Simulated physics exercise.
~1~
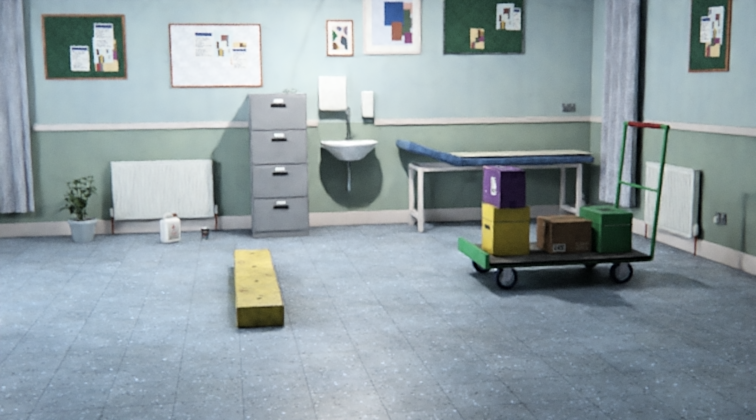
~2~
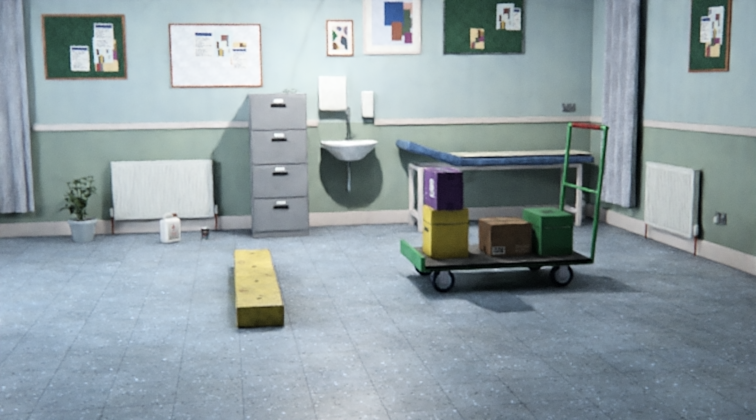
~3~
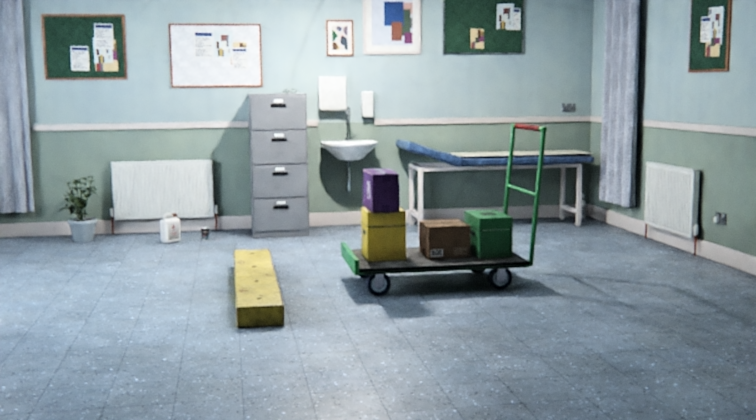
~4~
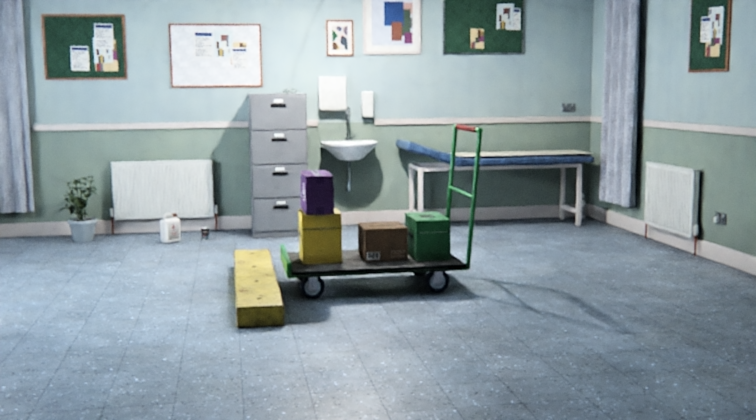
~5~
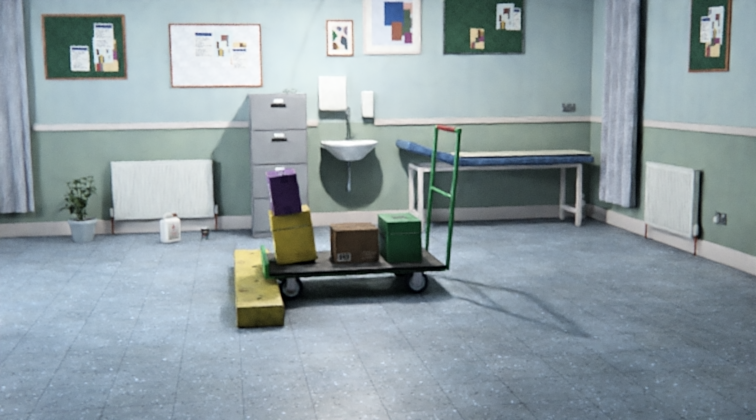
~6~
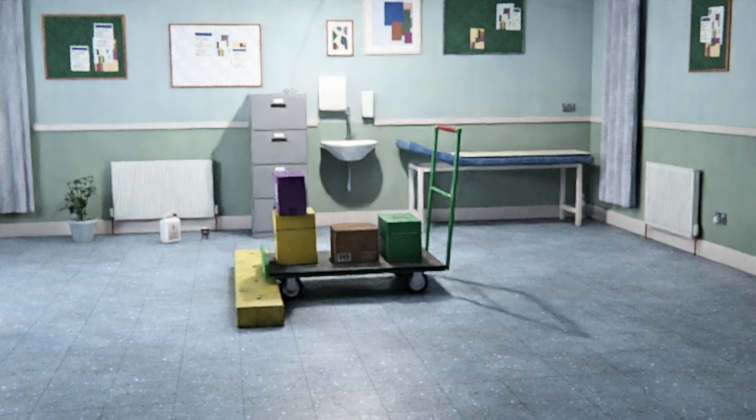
Green-handled trolley carrying four boxes rolls left into a yellow kerb and stops, the purple and yellow ones tipping, then settling upright aboard.
